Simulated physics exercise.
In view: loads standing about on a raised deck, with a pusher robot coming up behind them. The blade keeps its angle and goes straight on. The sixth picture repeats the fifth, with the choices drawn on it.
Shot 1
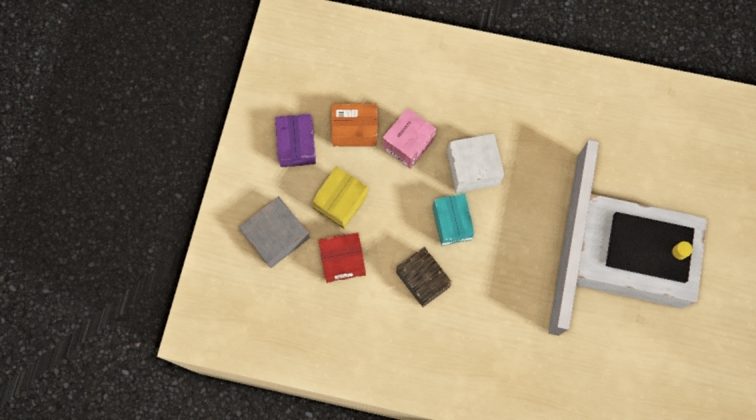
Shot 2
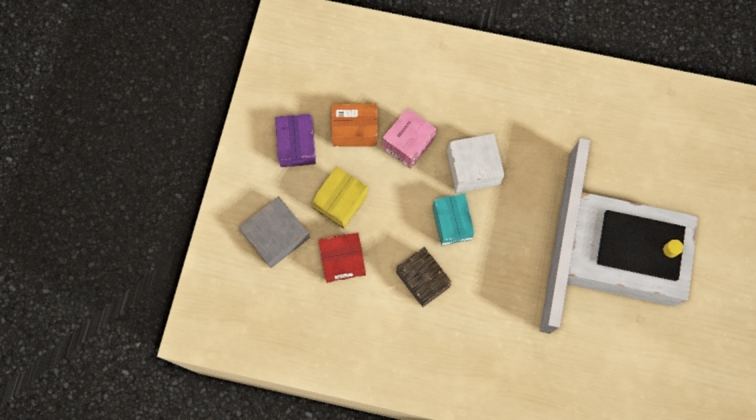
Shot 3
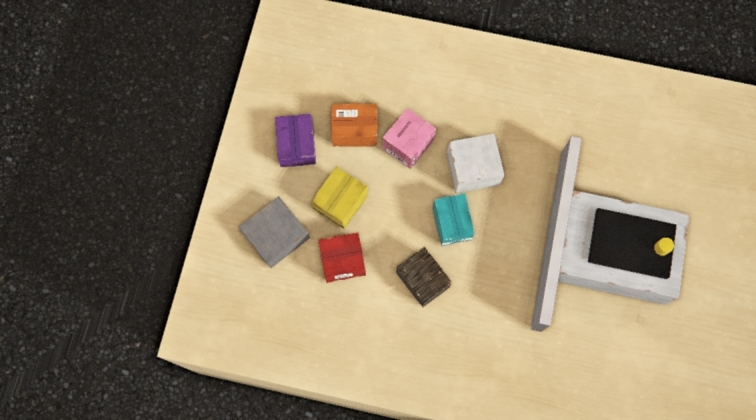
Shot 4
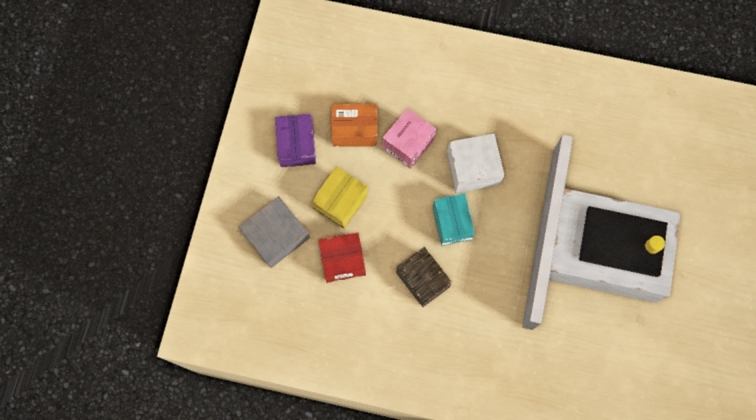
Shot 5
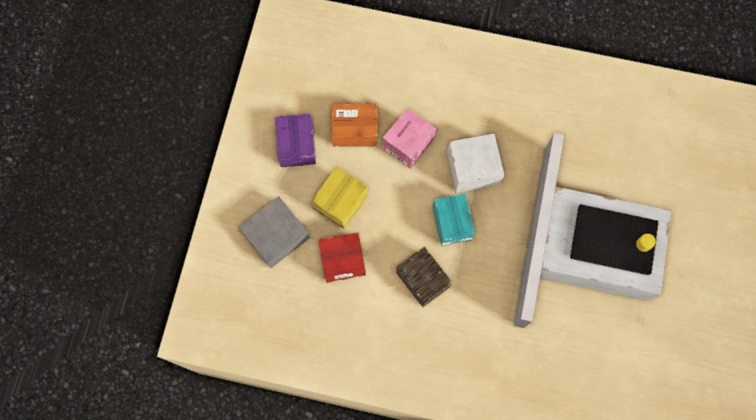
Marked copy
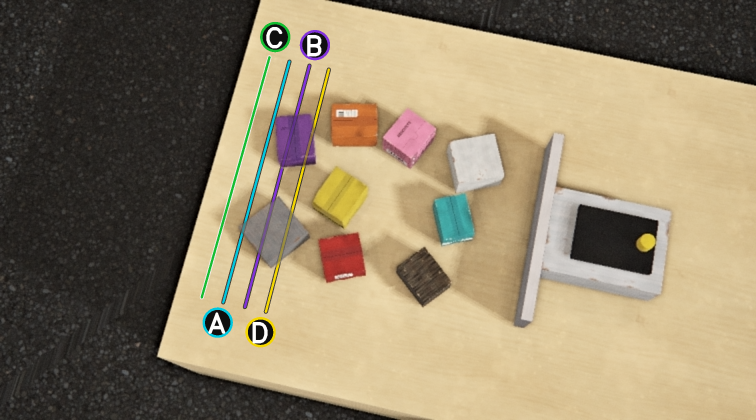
A pale wooden platform, seen from high above at a slight tilt, stands over a dark, rough floor that shows along the left and bottom. Purple, orange, pink, white, yellow, turquoise, grey, red and dark brown boxes sit loosely grouped left of centre, facing a grey-white machine with a wide upright plate, black top and yellow knob. The machine creeps a short way left, plate first, without touching the motionless boxes, while the camera stays still.
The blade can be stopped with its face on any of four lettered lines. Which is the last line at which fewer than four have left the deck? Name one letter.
As far as mark B.
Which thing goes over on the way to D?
The orange parcel goes over.
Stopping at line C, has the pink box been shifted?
Yes.
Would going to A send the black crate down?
No.
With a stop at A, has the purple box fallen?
Yes.
On the copy, A at (258, 177); B at (279, 181); C at (237, 172); D at (299, 186).
On B. First, robot (511, 217); orange parcel (350, 124); black crate (398, 270).
Then, robot (415, 197); orange parcel (265, 102); purple box (268, 147).
Finally, robot (341, 181); orange parcel over the edge; purple box over the edge; two fallen.
By contrast, A drops five; C drops five; D is within the limit but short.
